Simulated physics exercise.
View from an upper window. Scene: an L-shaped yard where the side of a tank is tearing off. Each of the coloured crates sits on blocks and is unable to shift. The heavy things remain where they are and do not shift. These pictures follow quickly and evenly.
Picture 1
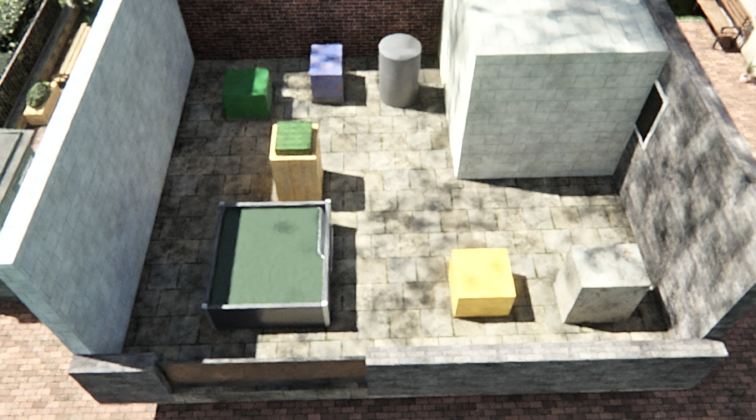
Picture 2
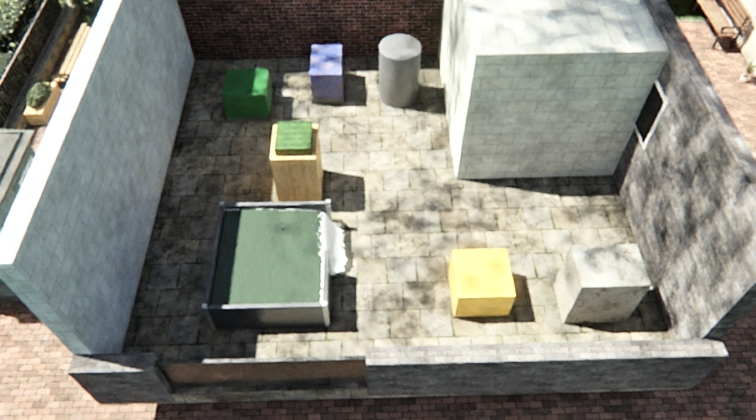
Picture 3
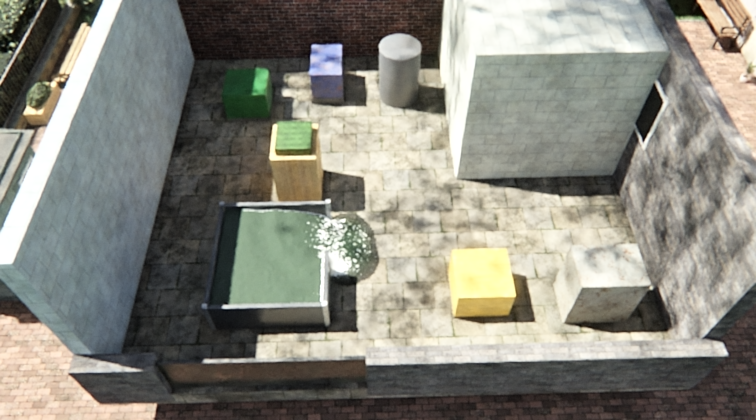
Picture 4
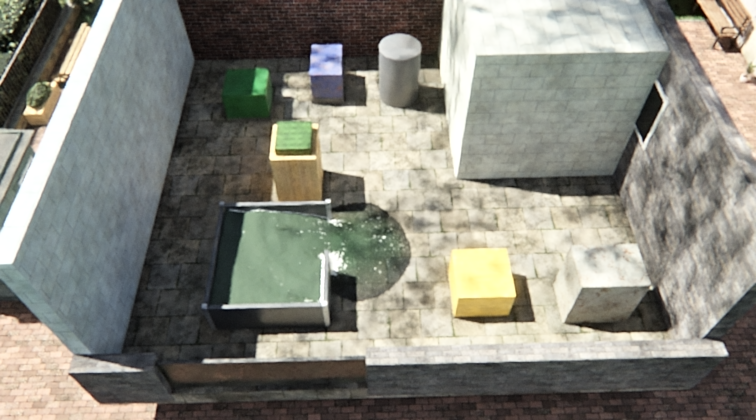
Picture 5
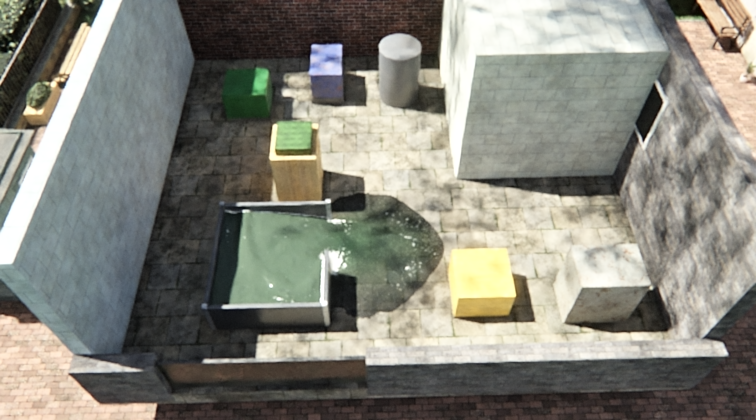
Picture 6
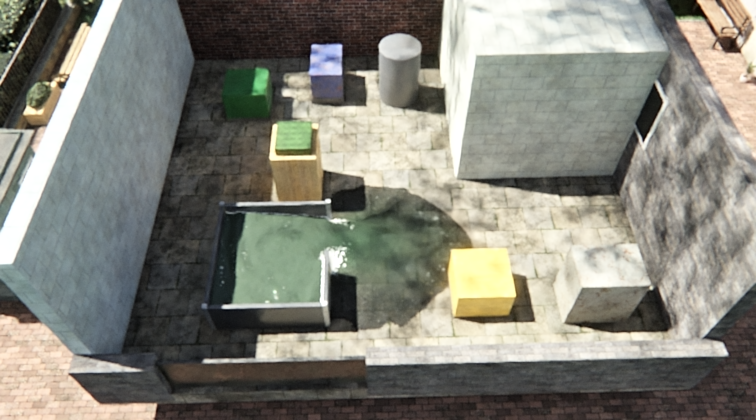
At first a square tank of dark green water stands whole in a walled, paved yard among coloured blocks. Its right side opens and white, frothy water bursts through the gap, then spreads rightward over the paving in a rounded, widening sheet that reaches the yellow crate.
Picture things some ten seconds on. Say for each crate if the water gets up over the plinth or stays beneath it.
In the end the yellow crate comes out wet, the green crate comes out dry, the blue crate comes out dry.
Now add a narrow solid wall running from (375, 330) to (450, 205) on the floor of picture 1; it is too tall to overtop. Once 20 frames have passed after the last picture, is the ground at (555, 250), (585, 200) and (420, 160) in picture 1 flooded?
First unwetted, then inundated, then inundated.
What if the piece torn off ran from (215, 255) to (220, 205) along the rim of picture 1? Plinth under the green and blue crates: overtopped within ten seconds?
First the green crate: It gets reached; then the blue crate: It is never reached.
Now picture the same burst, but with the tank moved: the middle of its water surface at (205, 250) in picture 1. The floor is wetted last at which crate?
One in green.
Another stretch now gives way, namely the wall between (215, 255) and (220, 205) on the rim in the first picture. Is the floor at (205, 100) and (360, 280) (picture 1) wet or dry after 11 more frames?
Submerged, waterless.
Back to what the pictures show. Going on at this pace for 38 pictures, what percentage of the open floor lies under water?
By my count, 60 percent.
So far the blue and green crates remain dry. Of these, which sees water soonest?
That's the blue-painted one.
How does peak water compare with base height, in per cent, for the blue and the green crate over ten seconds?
The first comes to 40 per cent and the second to 30 per cent.
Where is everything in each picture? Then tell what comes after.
The water tank at (271, 254) is whole and still, in the first picture.
The front is at (340, 225), out from the gap at (327, 243), in the second picture.
Water pours out at (327, 244) and has run to (371, 265), in the third picture.
Water pours out at (327, 244) and has run to (406, 255), in the fourth picture.
Water pours out at (327, 244) and has run to (437, 254), in the fifth picture.
The front is at (462, 237), out from the gap at (327, 243), in the sixth picture.
A moment on, water covers 20 % of the floor; the yellow crate water round its plinth, the green crate not reached, the blue crate not reached.
Next, water covers 35 % of the floor; the yellow crate water round its plinth, the green crate not reached, the blue crate not reached.
Then, water covers 45 % of the floor; the yellow crate water round its plinth, the green crate not reached, the blue crate not reached.
Later, water covers 60 % of the floor; the yellow crate water round its plinth, the green crate water round its plinth, the blue crate water round its plinth.
In the end, water covers 75 % of the floor; the yellow crate was topped, the green crate stayed above the water, the blue crate stayed above the water.
